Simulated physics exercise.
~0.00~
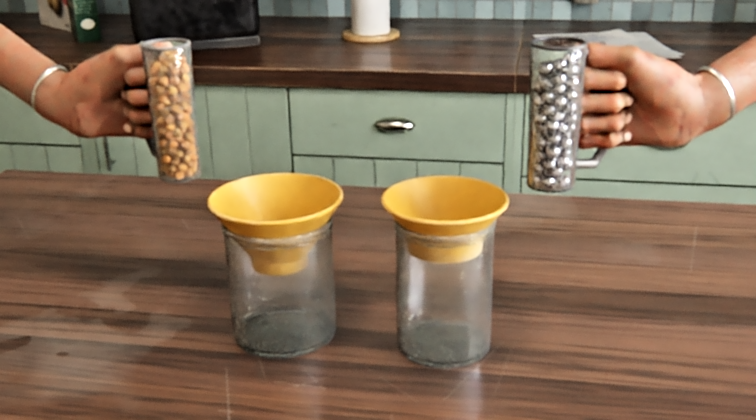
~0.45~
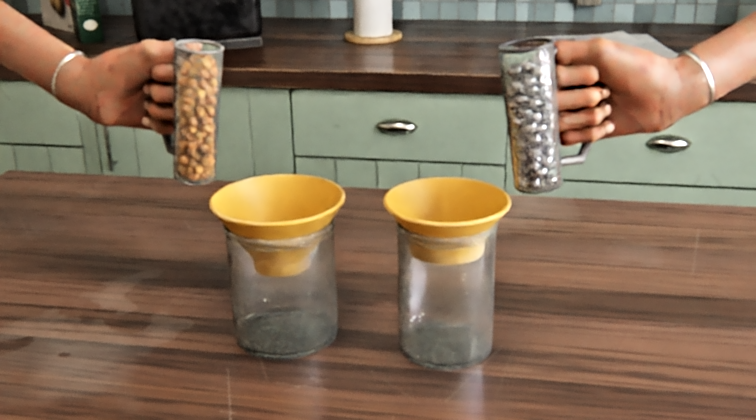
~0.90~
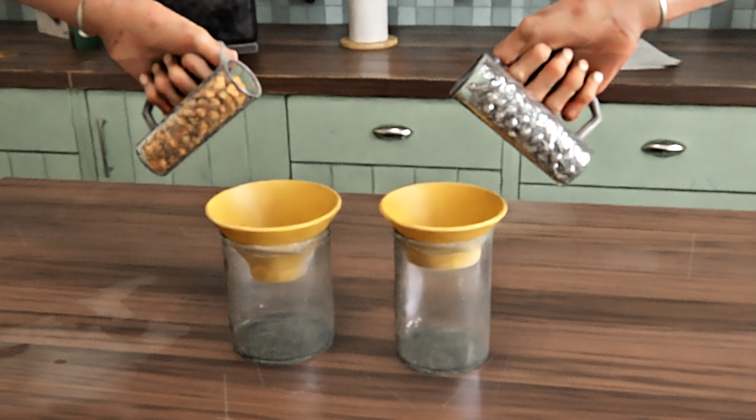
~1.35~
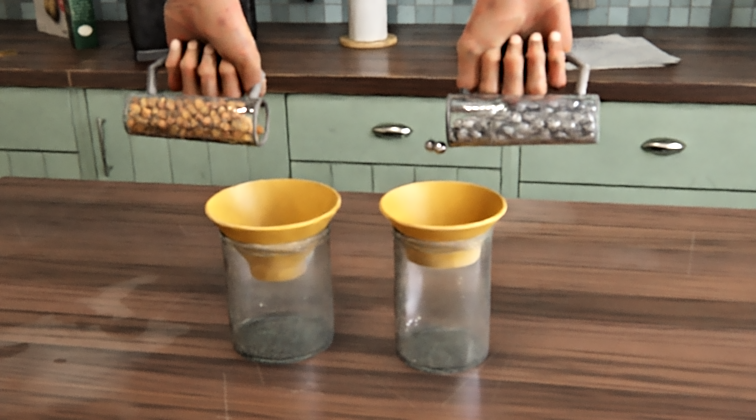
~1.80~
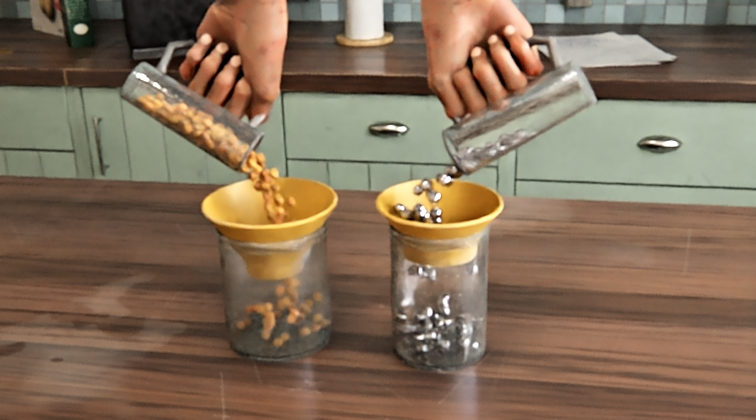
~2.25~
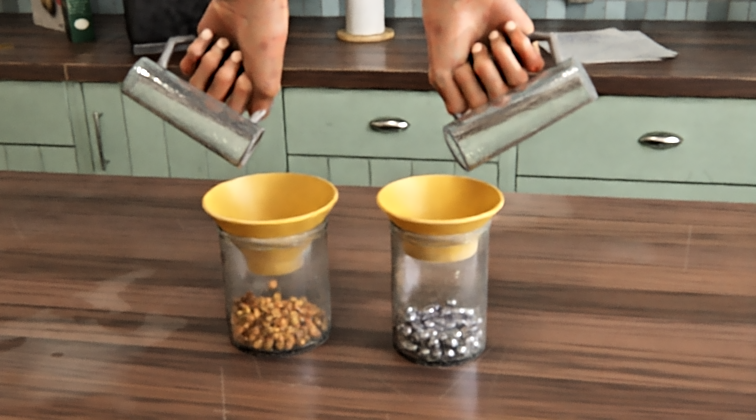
Two hands tipped clear cups over yellow funnels set in glass jars, pouring orange-brown pieces on the left and shiny silver ones on the right, until both cups were empty and the pieces lay in the bottoms of the jars.
